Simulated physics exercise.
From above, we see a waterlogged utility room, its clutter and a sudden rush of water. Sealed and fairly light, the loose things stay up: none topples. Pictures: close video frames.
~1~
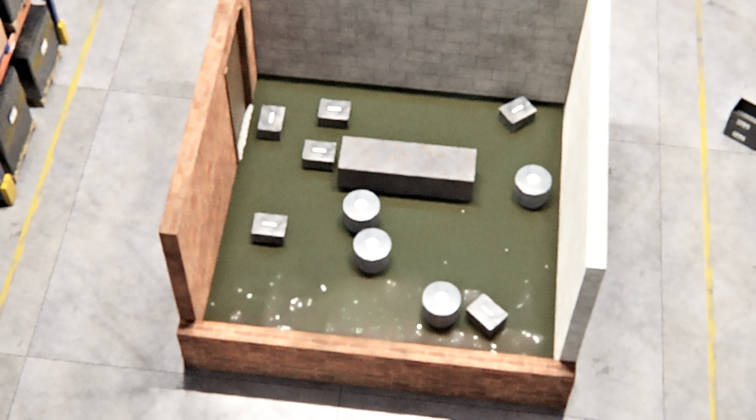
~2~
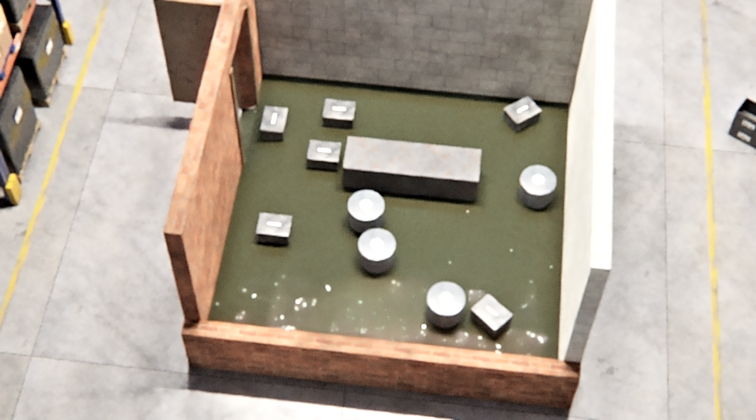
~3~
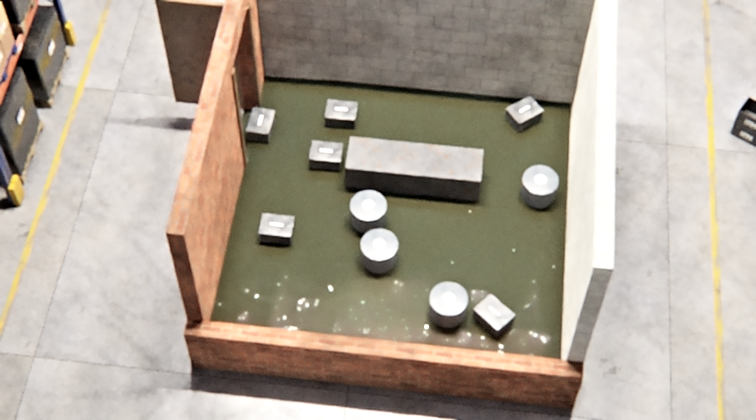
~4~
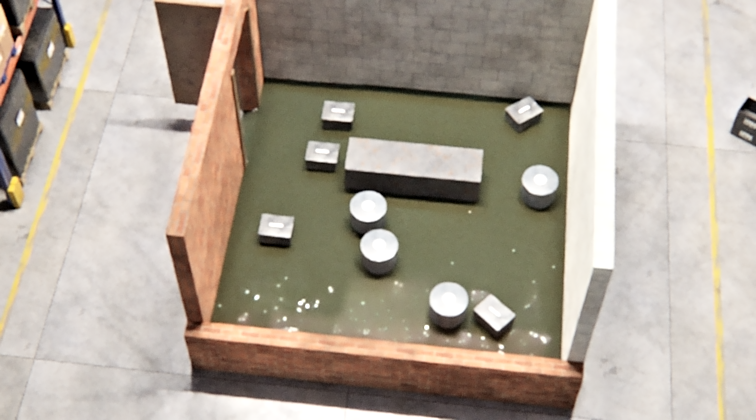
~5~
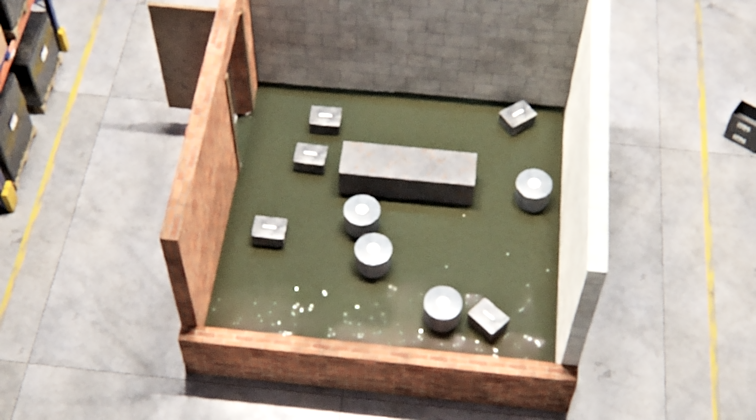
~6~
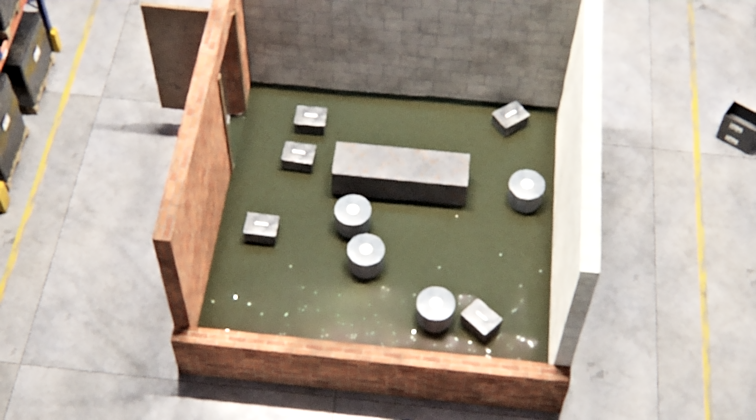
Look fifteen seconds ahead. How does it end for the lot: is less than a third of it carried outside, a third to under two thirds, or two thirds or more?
The fraction is going to land in the middle band.
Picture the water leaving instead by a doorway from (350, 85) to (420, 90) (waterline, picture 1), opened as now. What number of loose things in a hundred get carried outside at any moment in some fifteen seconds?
That comes to 40 per cent of the things.
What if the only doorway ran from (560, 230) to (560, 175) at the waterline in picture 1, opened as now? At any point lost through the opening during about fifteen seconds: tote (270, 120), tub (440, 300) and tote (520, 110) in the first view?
For the three items in order: Contained, contained, escaped.
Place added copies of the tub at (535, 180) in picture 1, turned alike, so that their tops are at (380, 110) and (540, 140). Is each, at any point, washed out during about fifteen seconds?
One after the other: Escapes, never escapes.
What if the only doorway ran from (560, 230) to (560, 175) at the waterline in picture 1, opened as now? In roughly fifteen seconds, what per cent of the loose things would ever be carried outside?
I'd guess around 20 percent.
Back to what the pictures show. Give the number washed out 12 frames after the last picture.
The count is 4.
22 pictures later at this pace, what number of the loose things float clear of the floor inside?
I make it 5.
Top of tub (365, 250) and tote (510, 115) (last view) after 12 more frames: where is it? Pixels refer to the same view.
About (324, 228) and (483, 108).
A moment on, 1 of 10 are out; 9 afloat.
Next, 4 of 10 are out; 6 afloat.
Later, 5 of 10 are out; 5 afloat.
In the end, 5 of 10 are out; 5 afloat.
